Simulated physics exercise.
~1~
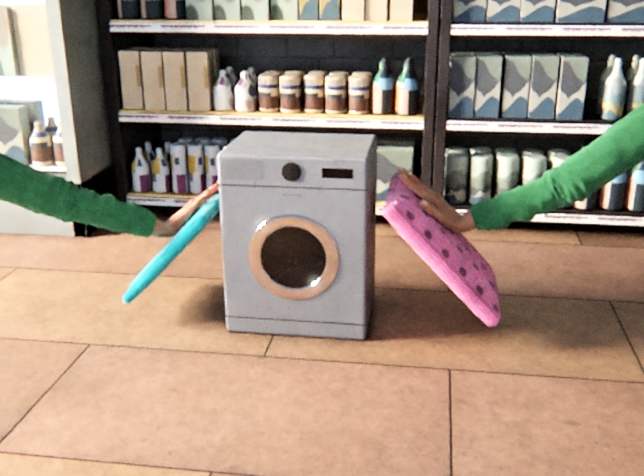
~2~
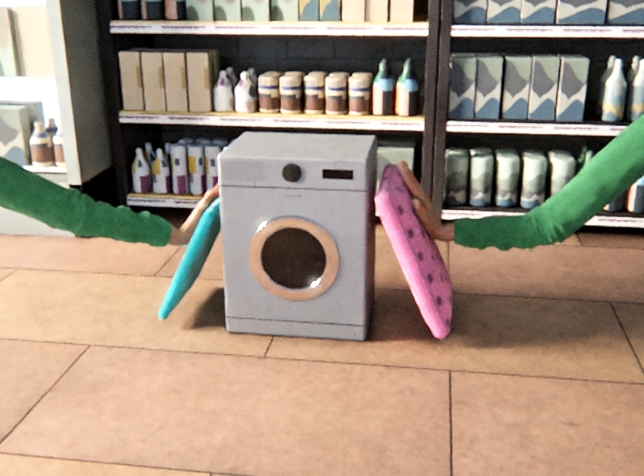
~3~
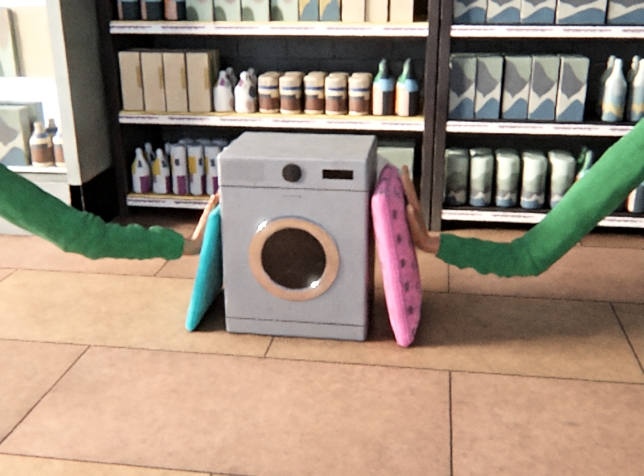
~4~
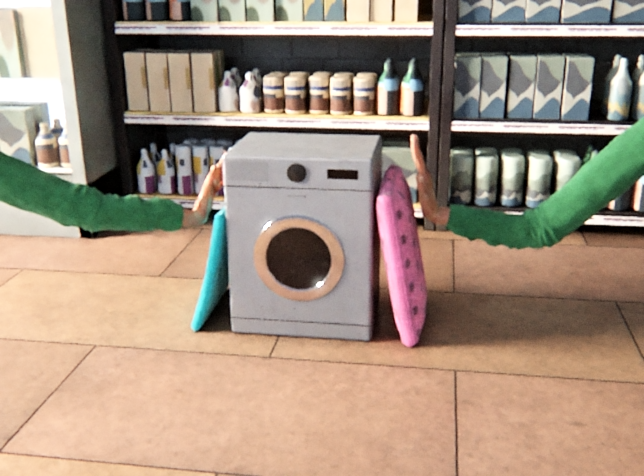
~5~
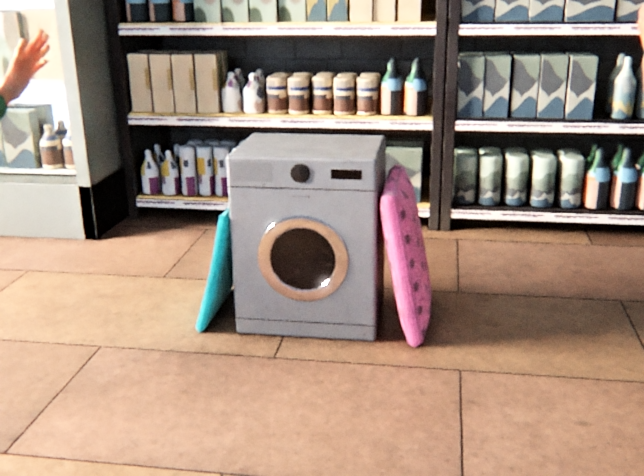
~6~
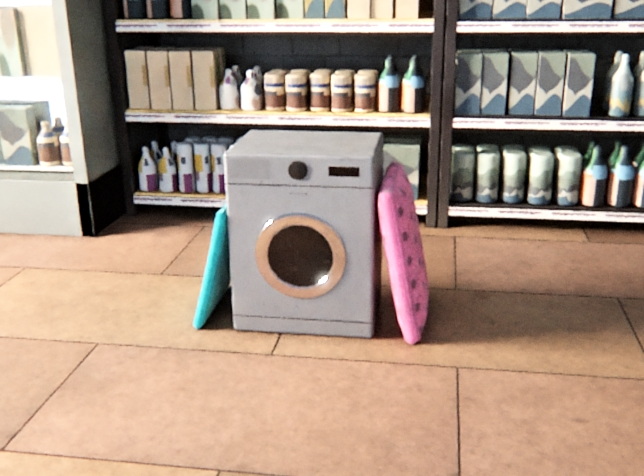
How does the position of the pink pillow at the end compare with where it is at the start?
At the start the pink pillow is held at a wide slant with its lower end well out to the right of the machine. At the end it is farther left, standing more upright and leaning close against the machine's right side.
